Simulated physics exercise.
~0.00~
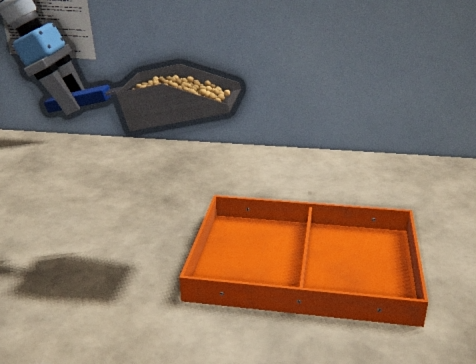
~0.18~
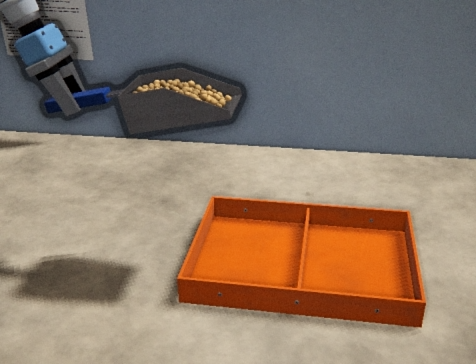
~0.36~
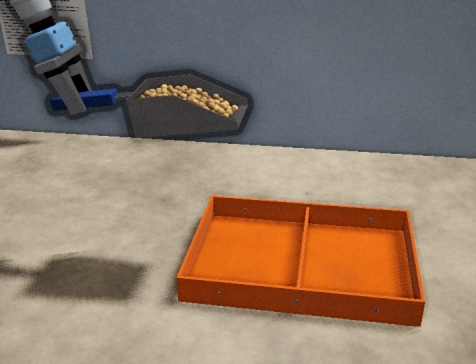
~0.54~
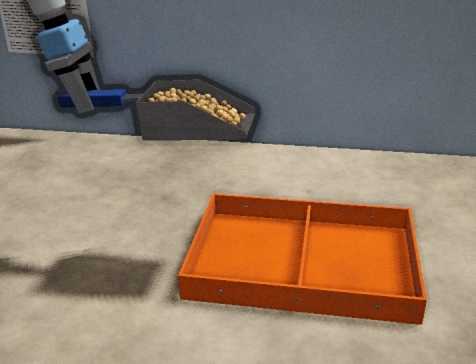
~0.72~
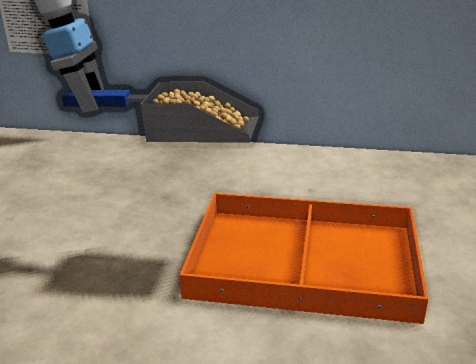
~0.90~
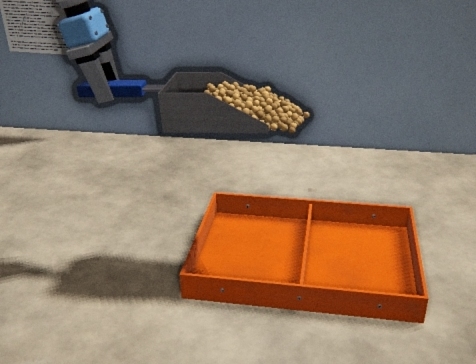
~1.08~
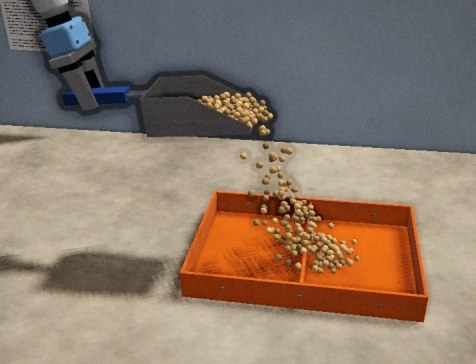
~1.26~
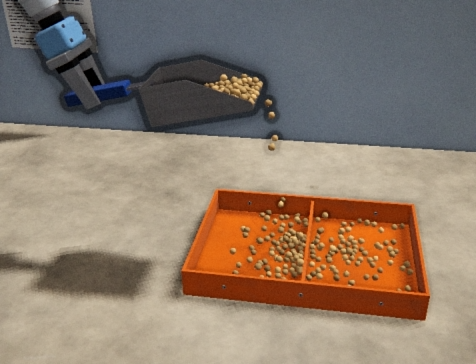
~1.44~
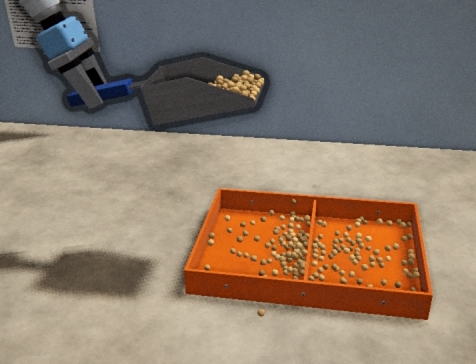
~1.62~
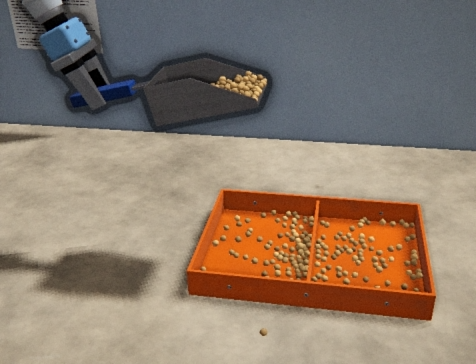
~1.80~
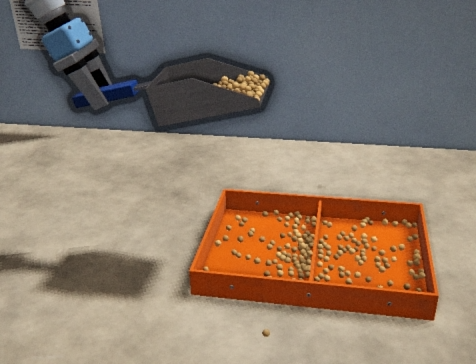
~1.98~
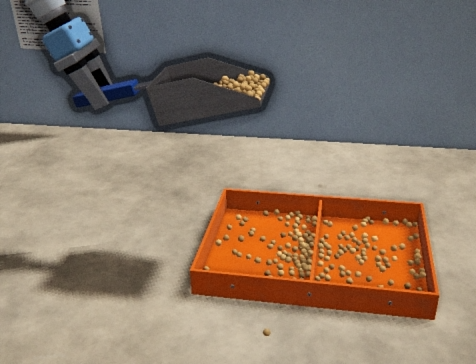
In the video, a robot arm moves a dark scoop of chickpeas to the right above an orange divided tray, spilling some into both parts before tilting back and stopping. Many remain in the scoop, while one chickpea lies on the surface in front of the tray.
